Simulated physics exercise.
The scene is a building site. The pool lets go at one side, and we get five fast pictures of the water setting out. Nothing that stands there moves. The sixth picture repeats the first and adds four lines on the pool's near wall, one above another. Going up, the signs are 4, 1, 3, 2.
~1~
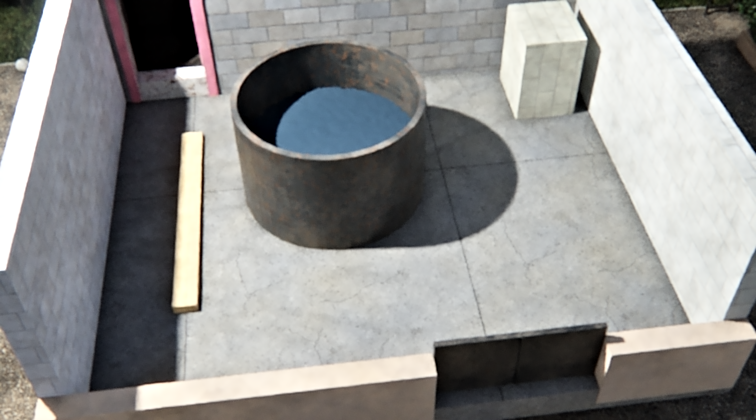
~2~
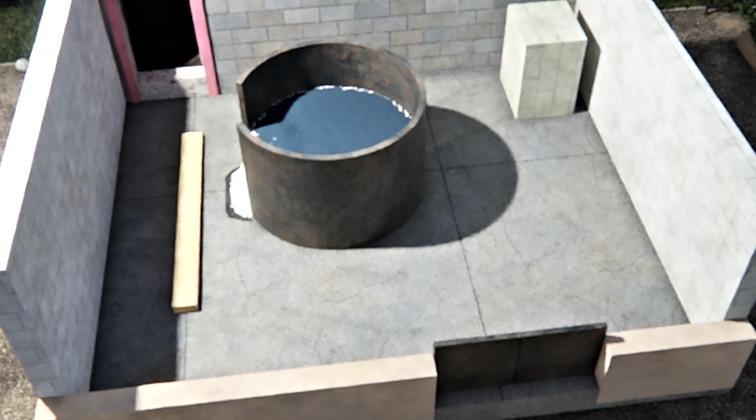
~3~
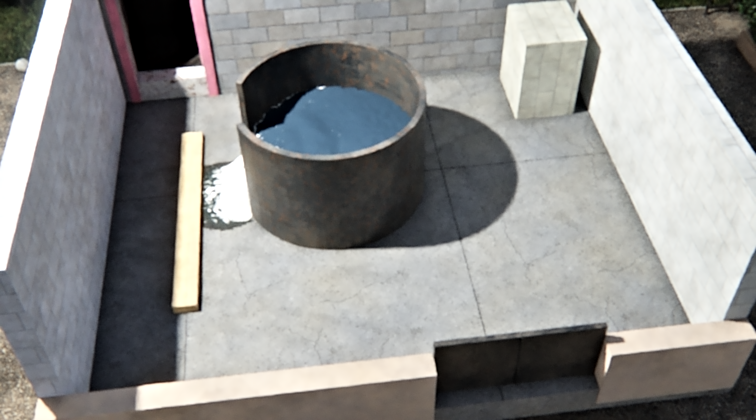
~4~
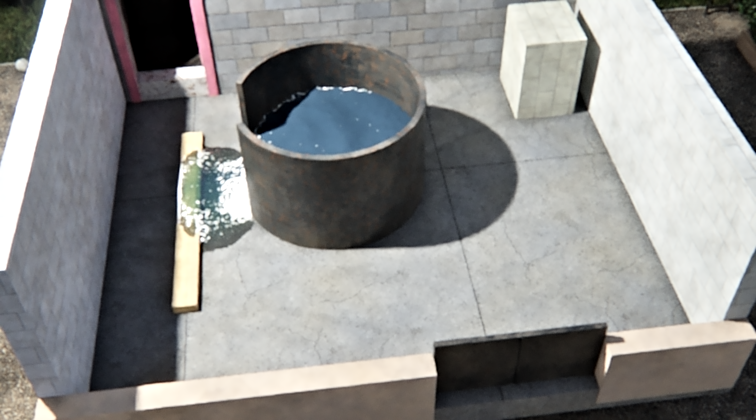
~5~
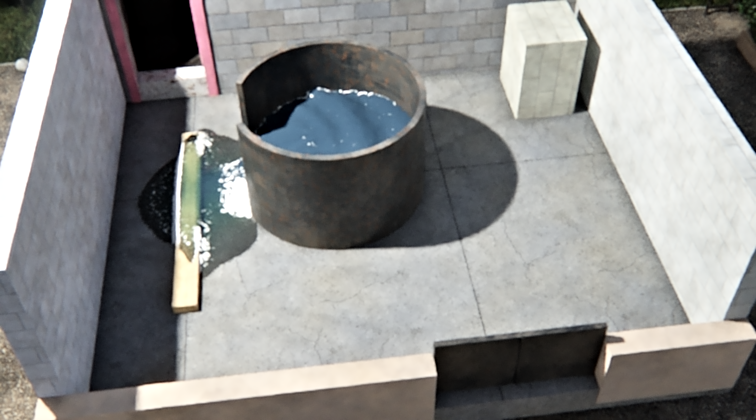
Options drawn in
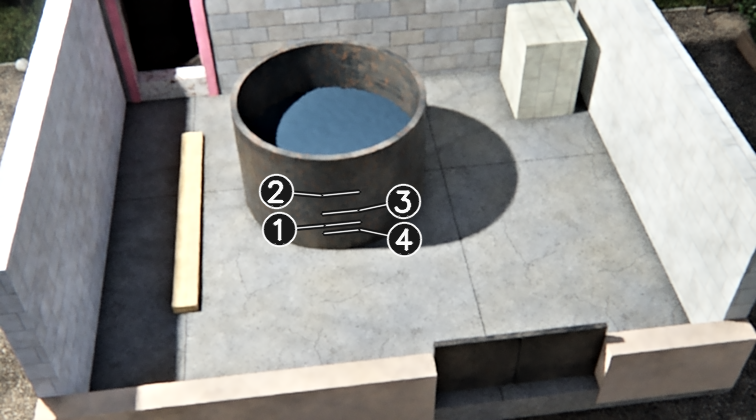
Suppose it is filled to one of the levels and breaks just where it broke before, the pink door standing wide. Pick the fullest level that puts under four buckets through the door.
The limit is 2.
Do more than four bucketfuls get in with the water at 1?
No, not at all.
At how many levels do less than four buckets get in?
All four.
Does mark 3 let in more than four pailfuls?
No, that is safe.
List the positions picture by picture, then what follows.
Water in the pool at rest, its middle at (331, 140); foot of the pink doorway at (176, 98); shut gate at (519, 340).
Water covers 1 % of the ground and shows as far out as (233, 206).
Water covers 2 % of the ground and shows as far out as (203, 175).
Water covers 5 % of the ground and shows as far out as (203, 151).
Water covers 8 % of the ground and shows as far out as (204, 133).
On the marked copy, 1 at (341, 223); 2 at (340, 193); 3 at (341, 212); 4 at (342, 231); from the bottom up 4, 1, 3, 2.
With 1, nothing gets over.
With 2, a bucket or two gets in.
With 3, nothing gets over.
With 4, nothing gets over.
